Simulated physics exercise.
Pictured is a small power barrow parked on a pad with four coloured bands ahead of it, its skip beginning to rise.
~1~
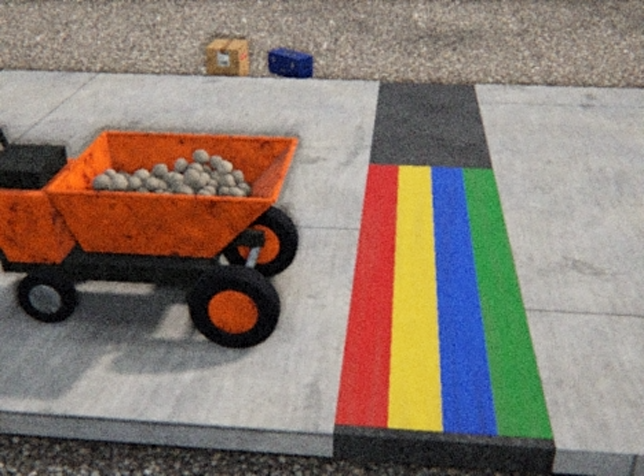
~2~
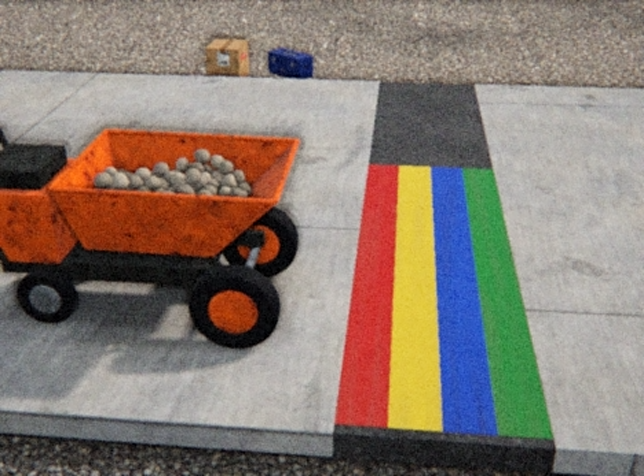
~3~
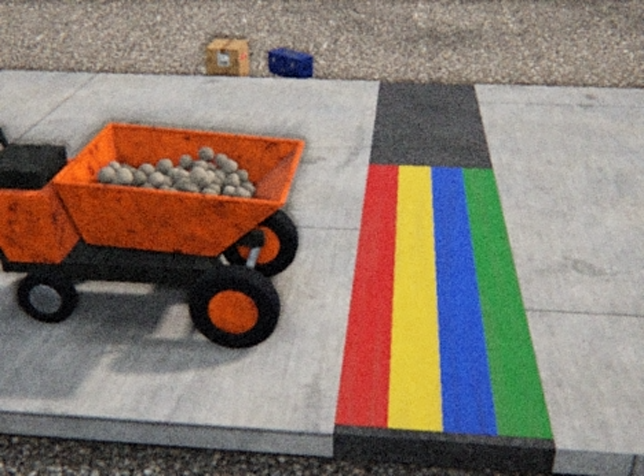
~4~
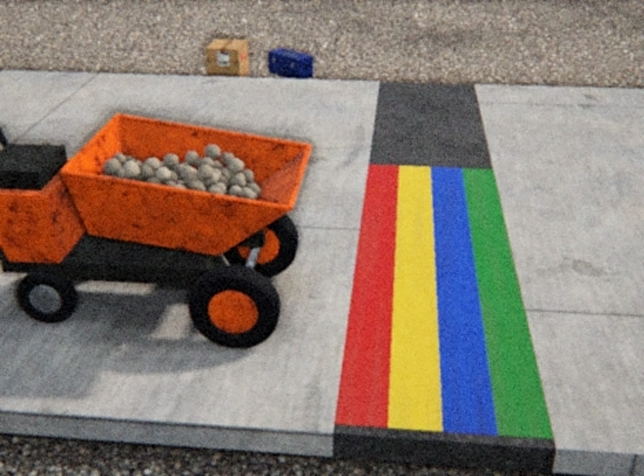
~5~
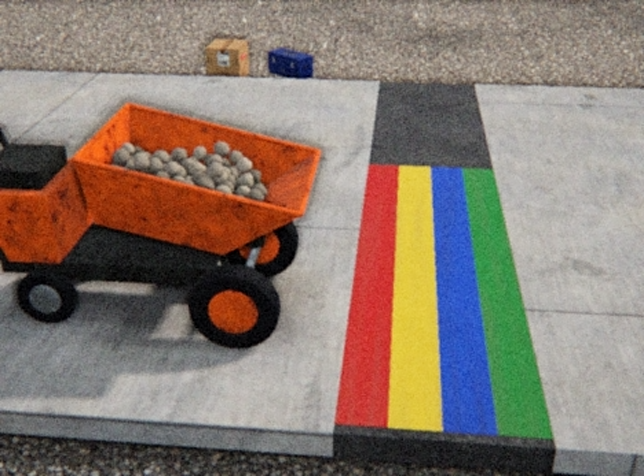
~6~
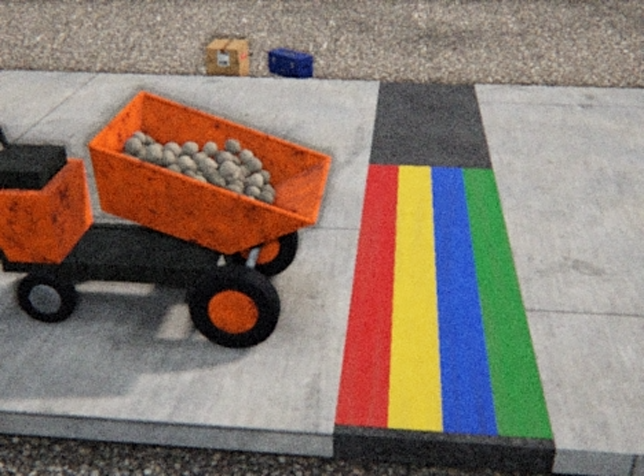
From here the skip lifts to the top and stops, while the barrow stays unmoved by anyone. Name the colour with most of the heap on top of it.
Yellow.
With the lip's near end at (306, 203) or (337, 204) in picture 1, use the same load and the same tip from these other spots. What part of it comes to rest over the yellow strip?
First spot: Roughly 30 percent; second spot: Roughly 20 percent.
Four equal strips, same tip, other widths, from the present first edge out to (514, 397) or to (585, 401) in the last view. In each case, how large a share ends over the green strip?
Close to 10 percent, and close to 0 percent.
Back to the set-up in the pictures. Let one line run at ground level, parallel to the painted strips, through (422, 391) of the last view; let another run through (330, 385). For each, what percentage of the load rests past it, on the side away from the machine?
Roughly 50 per cent, then roughly 100 per cent.
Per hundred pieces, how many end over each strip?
Per cent of the load - red strip: 25, yellow strip: 35, blue strip: 25, green strip: 5.
Just after the last frame, skip tipped steeply; every one in the skip.
A moment on, skip tipped steeply; the larger part in the skip; about a tenth over the red strip; about a tenth over the yellow strip; just a few falling.
Further on, skip tipped right over; about a tenth in the skip; about a tenth over the red strip; roughly a third over the yellow strip; roughly a quarter over the blue strip; about a tenth over the green strip; just a few off the paint.
When it is over, skip tipped right over; just a few in the skip; roughly a quarter over the red strip; roughly a third over the yellow strip; roughly a quarter over the blue strip; about a tenth over the green strip; about a tenth off the paint.
